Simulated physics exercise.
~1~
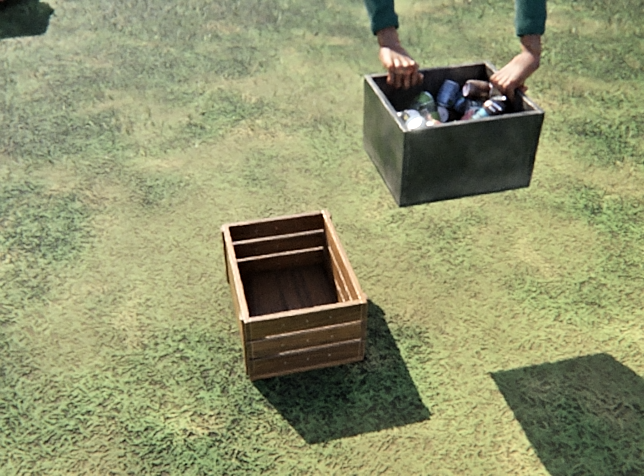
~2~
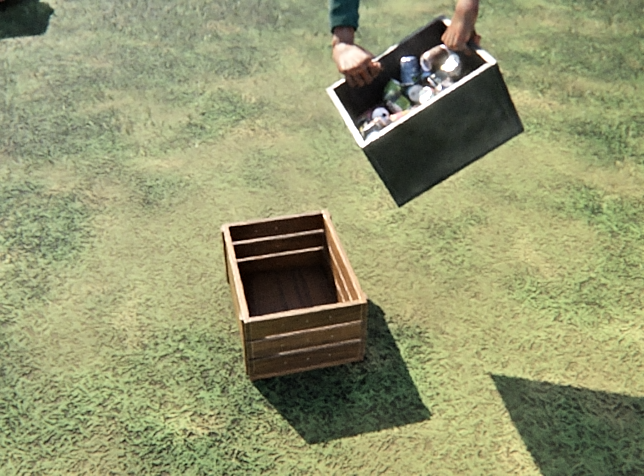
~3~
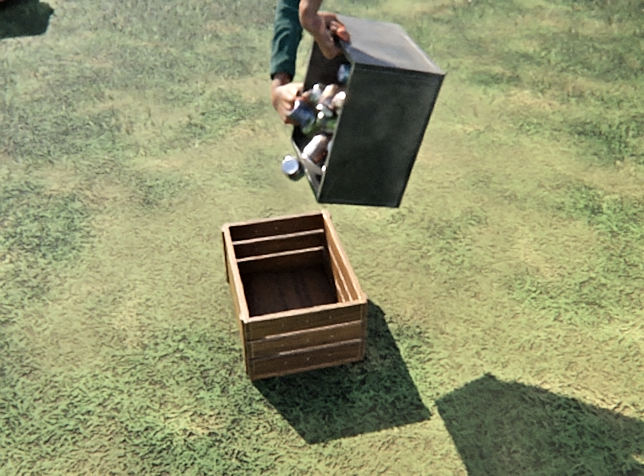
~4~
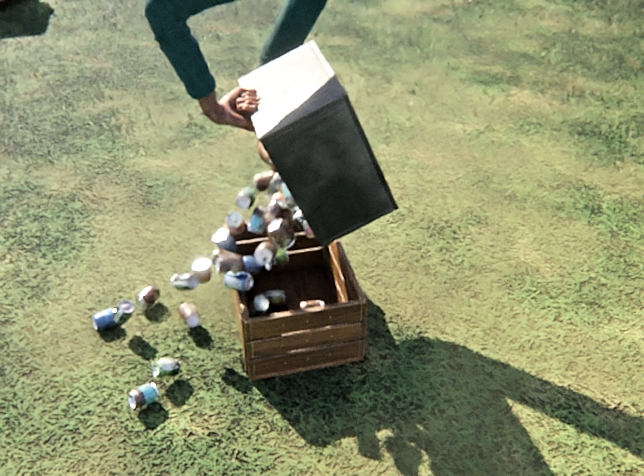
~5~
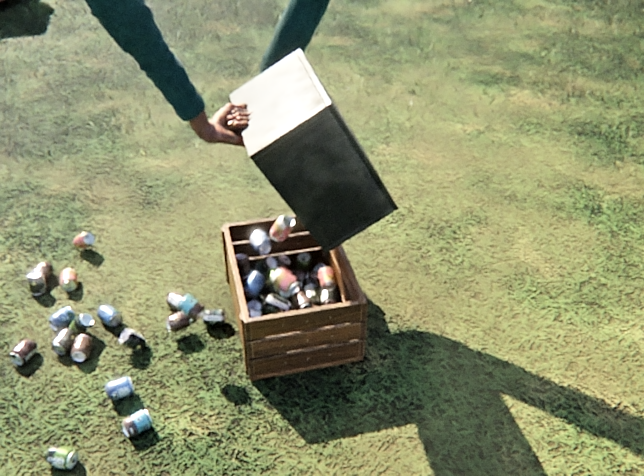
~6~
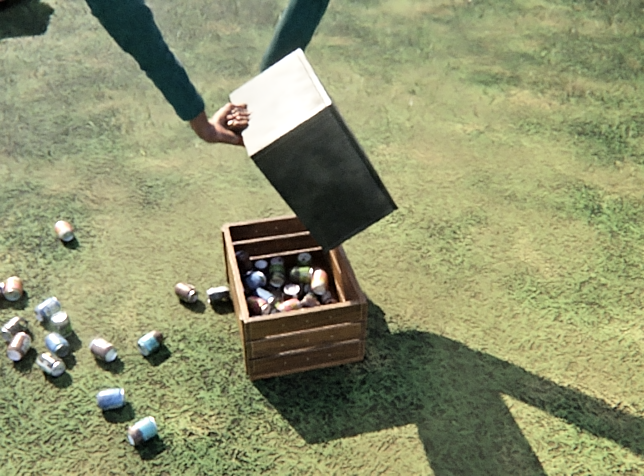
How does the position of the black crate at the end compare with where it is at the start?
At the start the black crate is held up and to the right of the wooden tub, and by the end it is farther left, tipped over just above the tub.
